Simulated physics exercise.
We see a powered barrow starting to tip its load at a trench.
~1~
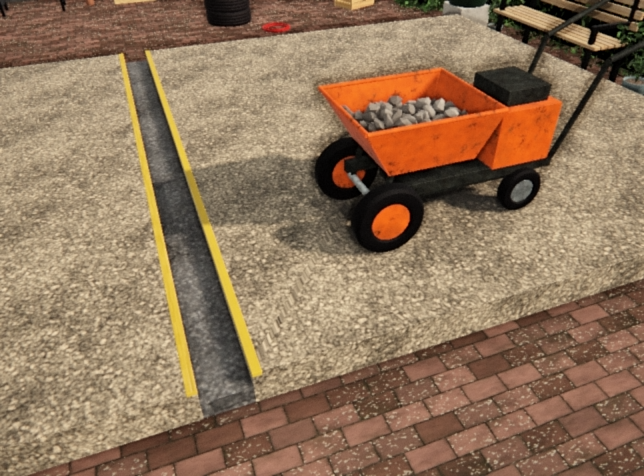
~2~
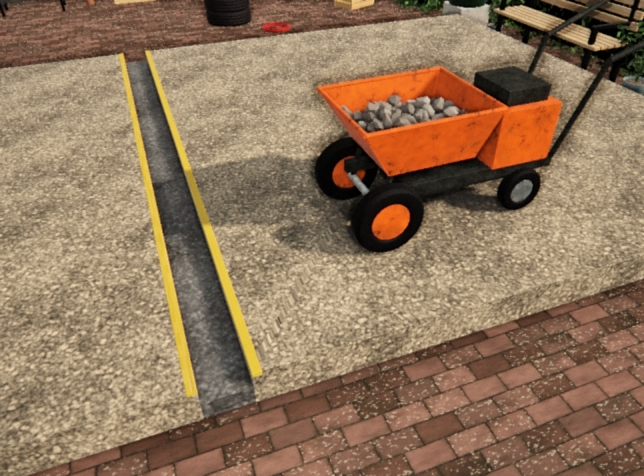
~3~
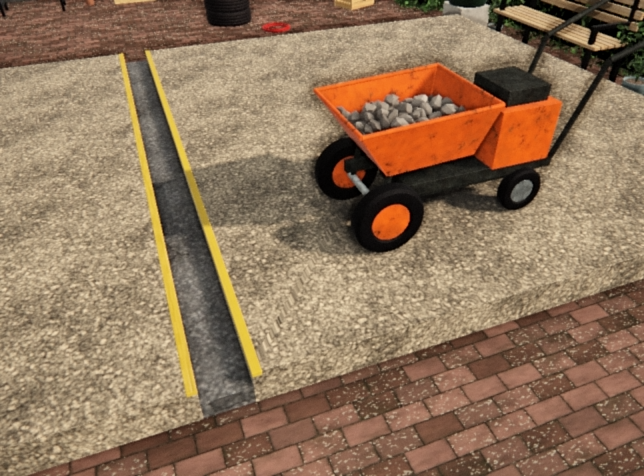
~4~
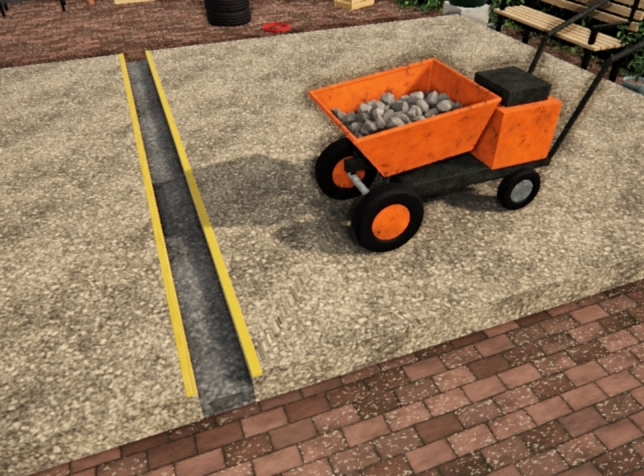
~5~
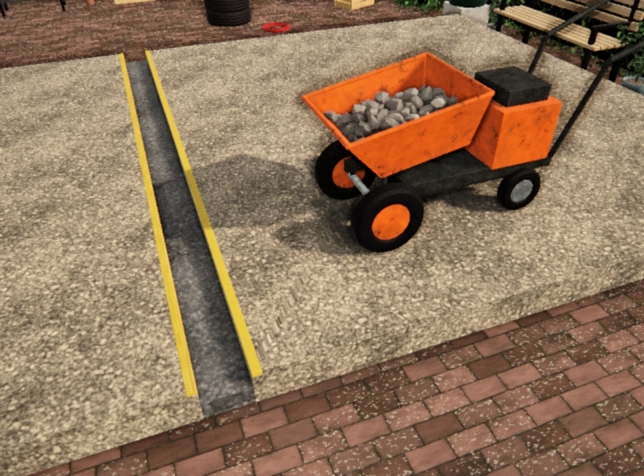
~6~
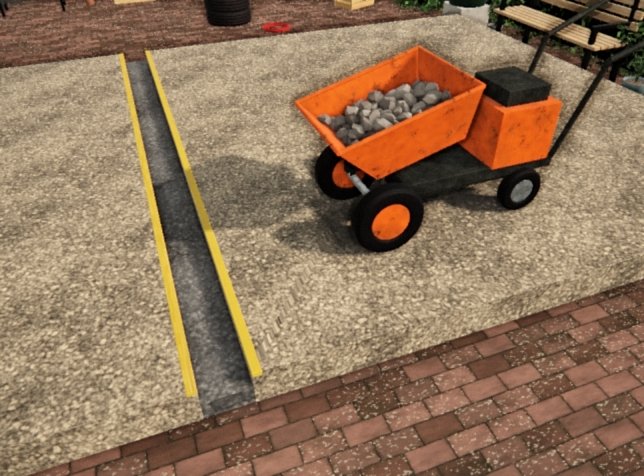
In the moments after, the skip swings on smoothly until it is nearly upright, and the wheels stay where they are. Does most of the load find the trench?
Between the edges lies less than half of the load.
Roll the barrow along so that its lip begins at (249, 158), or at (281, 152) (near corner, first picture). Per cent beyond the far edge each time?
The first gives 80 %, the second 30 %.
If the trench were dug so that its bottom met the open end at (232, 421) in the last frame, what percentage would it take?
Close to 30 per cent.
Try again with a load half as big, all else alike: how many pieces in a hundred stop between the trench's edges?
Near 20 %.
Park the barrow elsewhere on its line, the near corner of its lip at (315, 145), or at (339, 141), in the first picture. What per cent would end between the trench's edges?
First some 70, then 50 per cent.
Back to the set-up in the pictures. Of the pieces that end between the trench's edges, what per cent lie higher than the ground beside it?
Near 5 %.
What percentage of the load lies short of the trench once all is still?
Some 65 per cent.
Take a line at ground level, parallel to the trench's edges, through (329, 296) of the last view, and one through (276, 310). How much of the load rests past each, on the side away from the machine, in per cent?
In turn 100 and 60 in a hundred.
Soon, skip tipped steeply; all in the skip.
A while on, skip tipped right over; most in the skip; a small part short of the trench; a stray few falling.
Towards the end, skip tipped right over; about a quarter in the skip; about half short of the trench; about a quarter in or heaped over the trench; a stray few beyond it.
Finally, skip tipped right over; a stray few in the skip; about two thirds short of the trench; about a third in or heaped over the trench; a stray few beyond it.
